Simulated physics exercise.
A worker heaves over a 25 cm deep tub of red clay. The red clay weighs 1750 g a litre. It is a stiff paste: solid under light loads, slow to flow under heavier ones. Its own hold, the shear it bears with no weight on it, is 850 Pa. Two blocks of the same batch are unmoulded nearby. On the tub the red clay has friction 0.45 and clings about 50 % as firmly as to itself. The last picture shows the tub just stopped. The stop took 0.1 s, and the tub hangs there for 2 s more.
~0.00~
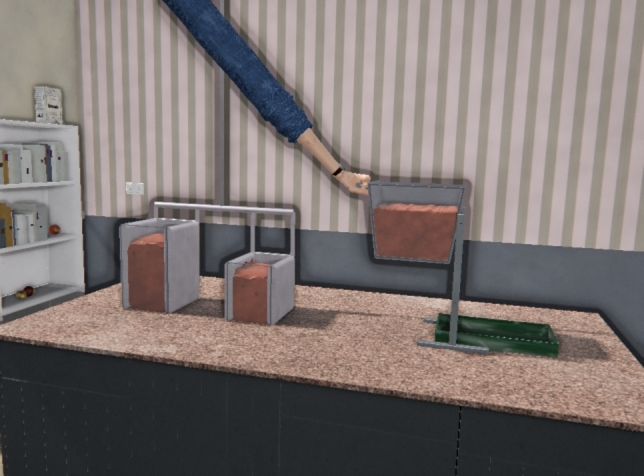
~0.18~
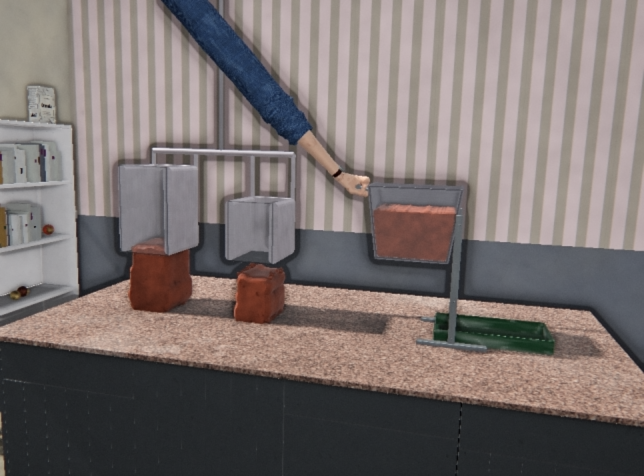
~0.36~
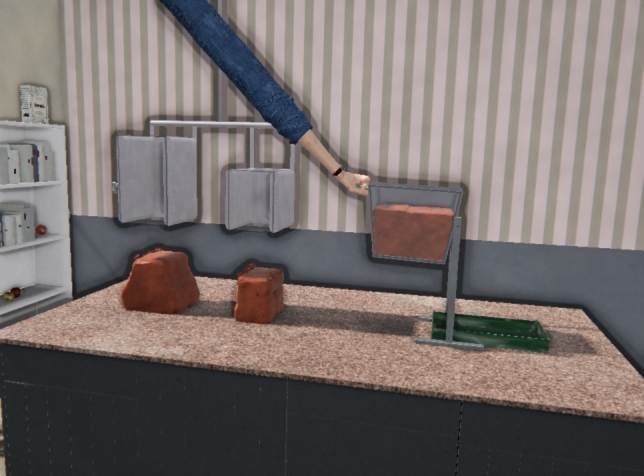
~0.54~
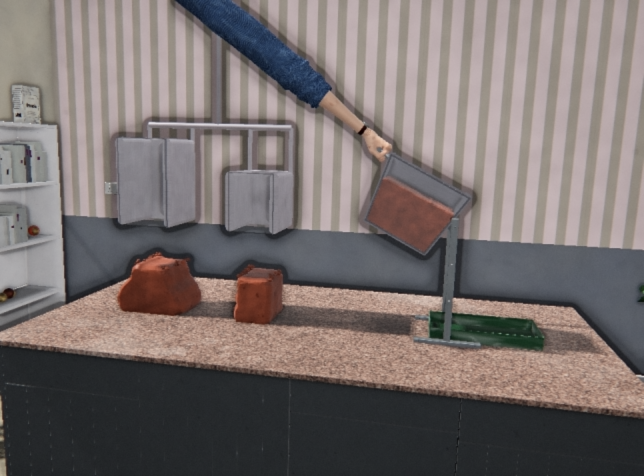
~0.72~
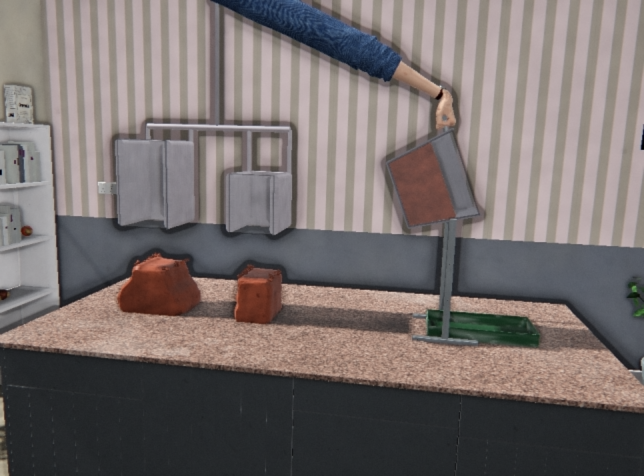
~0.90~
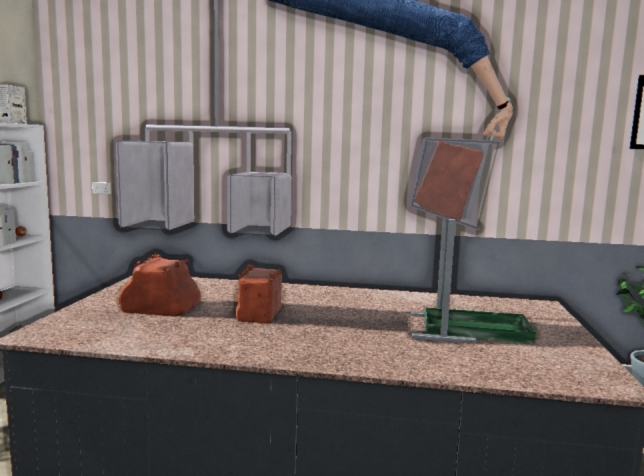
Two grey moulds lifting off red clay blocks, the left block slumping, then a hand tilting a clay-filled tub rightward onto its side.
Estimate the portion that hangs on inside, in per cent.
About 33 %.
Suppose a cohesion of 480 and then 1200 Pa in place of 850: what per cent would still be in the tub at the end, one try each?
In turn about 30 %, 30 %.
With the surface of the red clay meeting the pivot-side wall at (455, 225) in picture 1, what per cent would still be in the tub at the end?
Then about 35 %.
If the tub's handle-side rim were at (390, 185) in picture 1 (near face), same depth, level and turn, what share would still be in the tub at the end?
It would be near 35 %.
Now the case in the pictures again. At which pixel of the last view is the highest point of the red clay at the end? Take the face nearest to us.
Around (448, 192).
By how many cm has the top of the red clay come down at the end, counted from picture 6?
Roughly 18 cm.
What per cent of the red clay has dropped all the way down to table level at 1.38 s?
Some 55 per cent.
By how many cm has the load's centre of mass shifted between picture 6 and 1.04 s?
About 10 cm.
After 1.04 s, the tub is at 99 degrees and holds 81 %.
After 1.21 s, the tub is at 99 degrees and holds 34 %.
After 1.38 s, the tub is at 99 degrees and holds 33 %.
After 1.55 s, the tub is at 99 degrees and holds 33 %.
After 2.90 s, at the end, the tub is at 99 degrees and holds 33 %.
